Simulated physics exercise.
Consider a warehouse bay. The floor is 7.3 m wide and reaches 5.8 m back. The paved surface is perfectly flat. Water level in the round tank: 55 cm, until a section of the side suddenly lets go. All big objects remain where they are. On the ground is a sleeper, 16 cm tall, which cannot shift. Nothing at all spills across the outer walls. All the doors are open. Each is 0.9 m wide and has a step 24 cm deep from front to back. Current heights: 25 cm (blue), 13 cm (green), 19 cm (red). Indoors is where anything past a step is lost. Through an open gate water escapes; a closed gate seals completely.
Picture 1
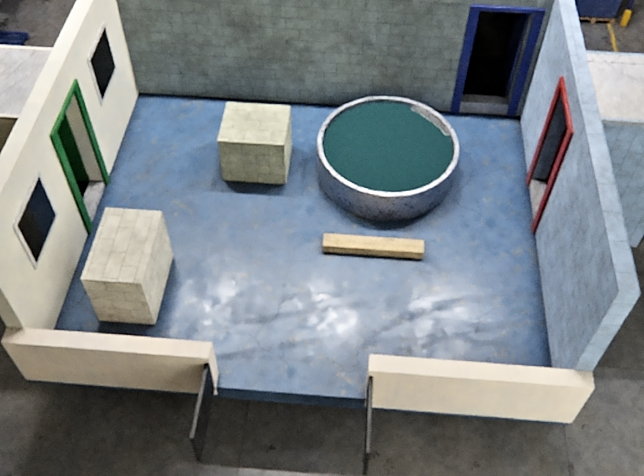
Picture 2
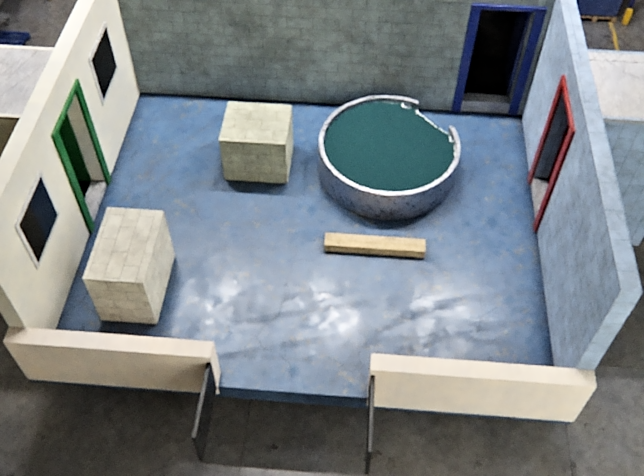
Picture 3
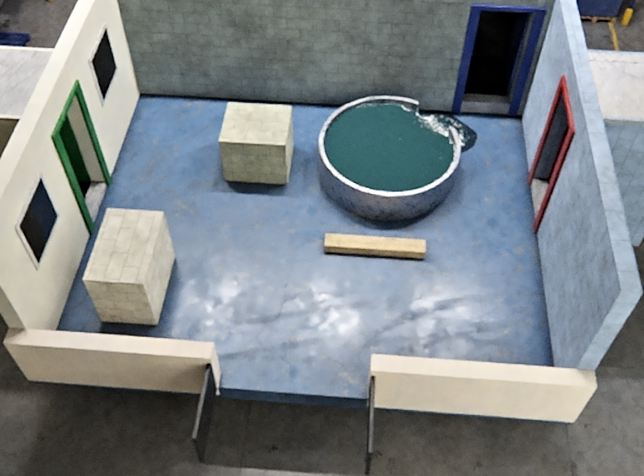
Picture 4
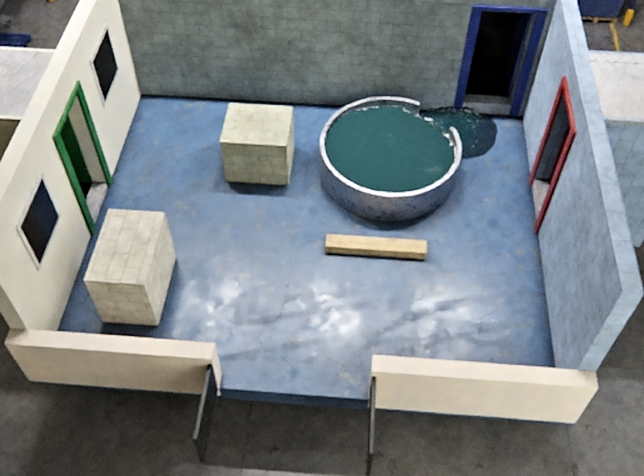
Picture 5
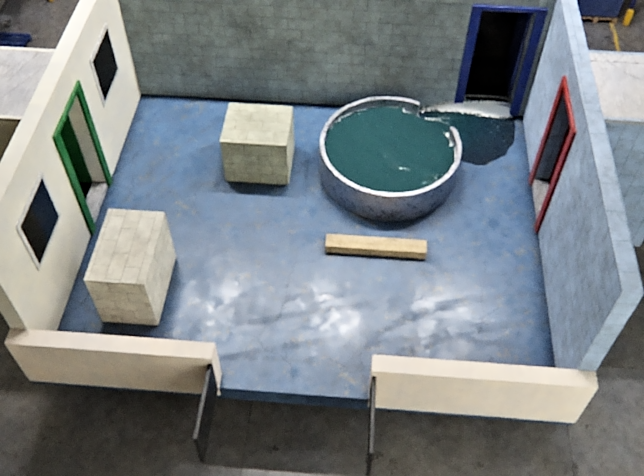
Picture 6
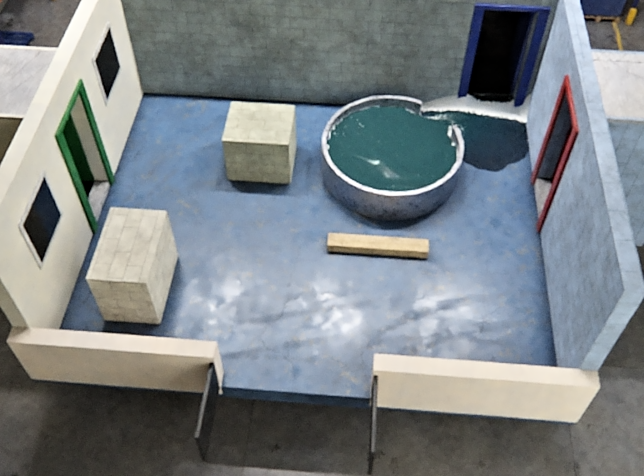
A round tank opens at its far side and water spreads to the blue door.
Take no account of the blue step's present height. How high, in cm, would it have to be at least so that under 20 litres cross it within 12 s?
I would say at least 30 cm.
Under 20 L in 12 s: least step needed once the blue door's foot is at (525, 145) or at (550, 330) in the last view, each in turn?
Around 32 and 8.0 cm respectively.
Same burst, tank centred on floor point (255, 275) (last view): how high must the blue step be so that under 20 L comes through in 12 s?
14.5 cm or thereabouts.
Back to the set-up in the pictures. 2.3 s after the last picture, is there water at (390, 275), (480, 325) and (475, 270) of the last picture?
So, in order, I'd say stayed dry, then got wet, then got wet.
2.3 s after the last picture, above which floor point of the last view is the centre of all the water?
The water is centred around (423, 167) in the last picture's pixels.
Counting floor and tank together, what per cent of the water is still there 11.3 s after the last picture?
Some 90 %.
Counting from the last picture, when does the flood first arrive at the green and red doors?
The green door at 5.0 s, the red door at 0.9 s.
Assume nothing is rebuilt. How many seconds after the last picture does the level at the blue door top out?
Peak: Close to 1.0 s.
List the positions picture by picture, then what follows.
In the first frame, still water, 55 cm deep, in the round tank at (388, 146); the blue door at (493, 71) is dry.
In the second frame, water pours out on the far side and has run 0.3 m, to a hidden place; about 7 cm deep outside, 55 cm at the back.
In the third frame, the gap is on the far side, the front 0.7 m out at (471, 133); the back of the round tank holds 55 cm.
In the fourth frame, the gap is on the far side, the front 1.2 m out at (483, 114); the back of the round tank holds 55 cm.
In the fifth frame, the gap is on the far side, the front 1.7 m out at (512, 116); the back of the round tank holds 55 cm.
In the sixth frame, the front is at (524, 116), 1.8 m from the gap on the far side; 2.1 m2 of floor is wet, 55 cm left at the back; water is at the blue door at (497, 70).
Then, 0.7 s after the last picture water covers 10 % of the floor, deepest (48 cm) near (522, 122); 33 cm at the blue door, 6 litres in over its 25 cm step.
Then, 2.3 s after the last picture water covers 35 % of the floor, deepest (31 cm) near (522, 122); 30 cm at the blue door, 46 litres in over its 25 cm step.
Then, 11.3 s after the last picture water covers 100 % of the floor, deepest (10 cm) near (513, 135); 9 cm at the blue door, 53 litres in over its 25 cm step.
At the blue door as built, the water peaked near 35 cm, 0.9 s after the last picture.
Run again over the same 12 s with other heights there, 57 litres in over 24.5 cm, 12 litres over 33 cm. The limit of 20 litres is kept from about 30 cm up.
